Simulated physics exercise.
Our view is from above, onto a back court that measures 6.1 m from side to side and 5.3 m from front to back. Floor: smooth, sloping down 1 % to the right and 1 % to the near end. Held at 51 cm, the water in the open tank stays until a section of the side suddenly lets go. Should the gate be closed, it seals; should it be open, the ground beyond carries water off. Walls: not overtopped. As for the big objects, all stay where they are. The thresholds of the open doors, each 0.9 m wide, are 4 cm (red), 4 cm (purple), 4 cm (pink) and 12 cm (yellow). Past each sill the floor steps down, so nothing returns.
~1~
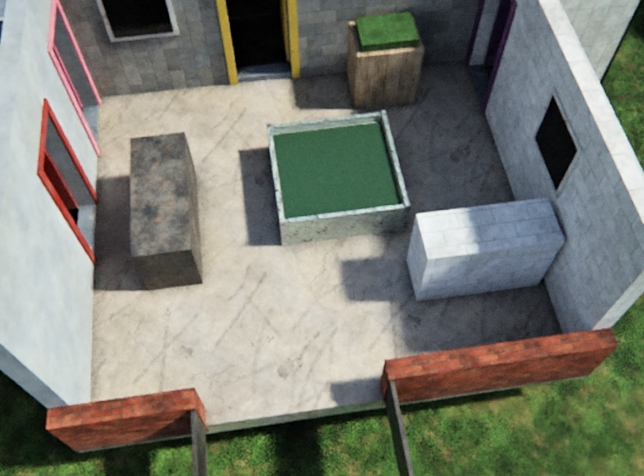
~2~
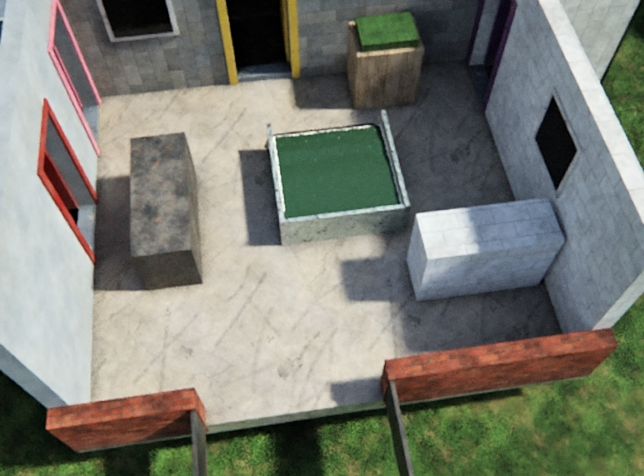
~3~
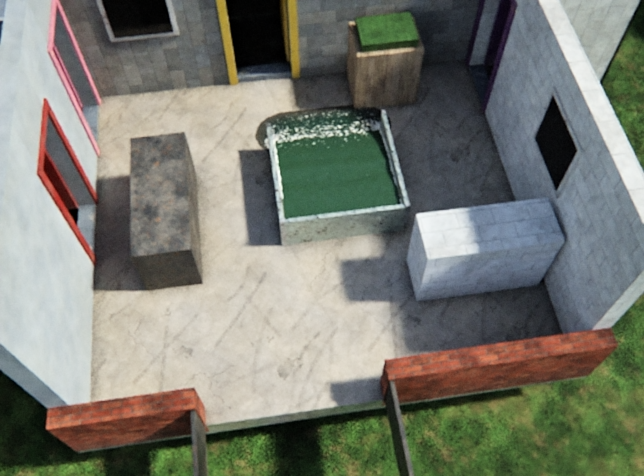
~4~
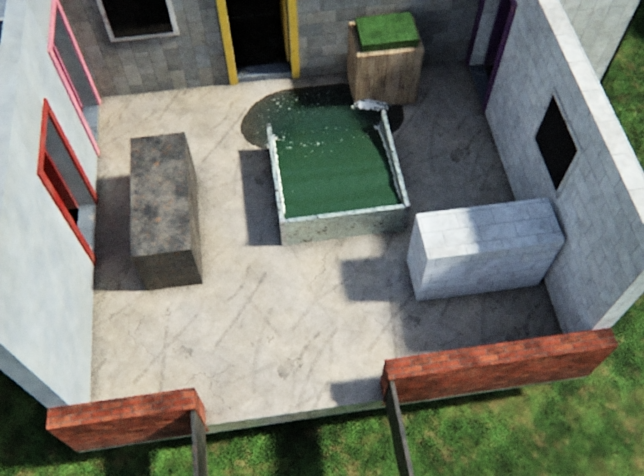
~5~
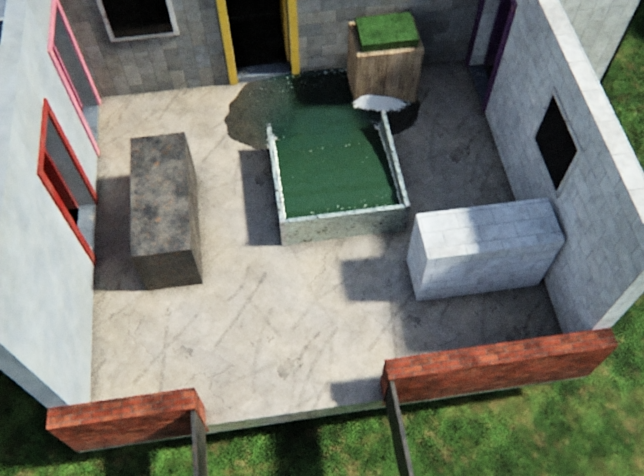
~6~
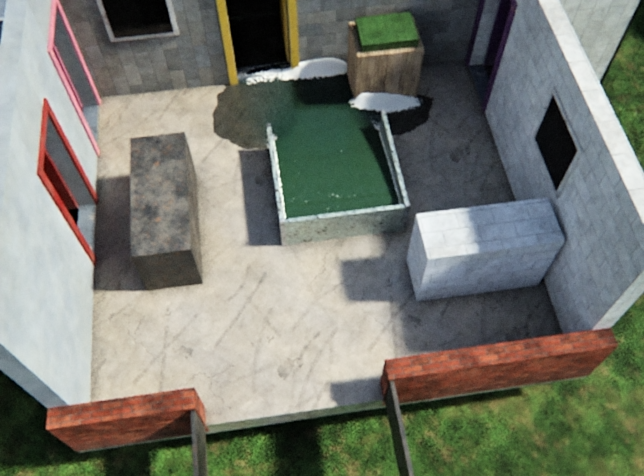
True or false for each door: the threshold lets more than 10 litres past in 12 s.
Red door false, purple door true, pink door true, yellow door true.
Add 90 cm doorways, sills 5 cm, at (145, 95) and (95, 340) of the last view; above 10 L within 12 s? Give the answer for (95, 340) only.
At that door: Within the limit.
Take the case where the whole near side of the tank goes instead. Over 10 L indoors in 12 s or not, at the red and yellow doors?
Against that limit: Red under, yellow under.
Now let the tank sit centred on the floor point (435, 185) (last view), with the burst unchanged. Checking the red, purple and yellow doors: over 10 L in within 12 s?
Lab note: Red door limit not exceeded; purple door limit exceeded; yellow door limit not exceeded.
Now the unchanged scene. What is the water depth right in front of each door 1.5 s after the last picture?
Red 0 cm, purple 12 cm, pink 3 cm, yellow 22 cm.
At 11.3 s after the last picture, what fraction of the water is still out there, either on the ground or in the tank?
Some 70 out of every hundred parts.
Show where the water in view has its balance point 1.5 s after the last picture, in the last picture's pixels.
The water's centre sits at about (312, 130).
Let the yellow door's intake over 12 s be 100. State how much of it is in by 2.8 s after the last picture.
About 100%.
Then, 0.7 s after the last picture water covers 20 % of the floor and is deepest (38 cm) near (321, 77); red door not reached, purple door 4 cm at the sill, 0 L in, pink door not reached, yellow door 25 cm at the sill, 28 L in.
Then, 1.5 s after the last picture water covers 30 % of the floor and is deepest (27 cm) near (321, 77); red door not reached, purple door 12 cm at the sill, 20 L in, pink door 3 cm at the sill, 0 L in, yellow door 22 cm at the sill, 77 L in.
Then, 2.8 s after the last picture water covers 45 % of the floor and is deepest (18 cm) near (99, 144); red door 6 cm at the sill, 0 L in, purple door 10 cm at the sill, 58 L in, pink door 15 cm at the sill, 65 L in, yellow door 12 cm at the sill, 103 L in.
Then, 6.3 s after the last picture water covers 70 % of the floor and is deepest (9 cm) near (91, 422); red door 3 cm at the sill, 3 L in, purple door 5 cm at the sill, 84 L in, pink door 5 cm at the sill, 145 L in, yellow door 3 cm at the sill, 104 L in.
Then, 11.3 s after the last picture water covers 95 % of the floor and is deepest (6 cm) near (494, 239); red door 1 cm at the sill, 4 L in, purple door 4 cm at the sill, 88 L in, pink door 1 cm at the sill, 147 L in, yellow door 3 cm at the sill, 104 L in.
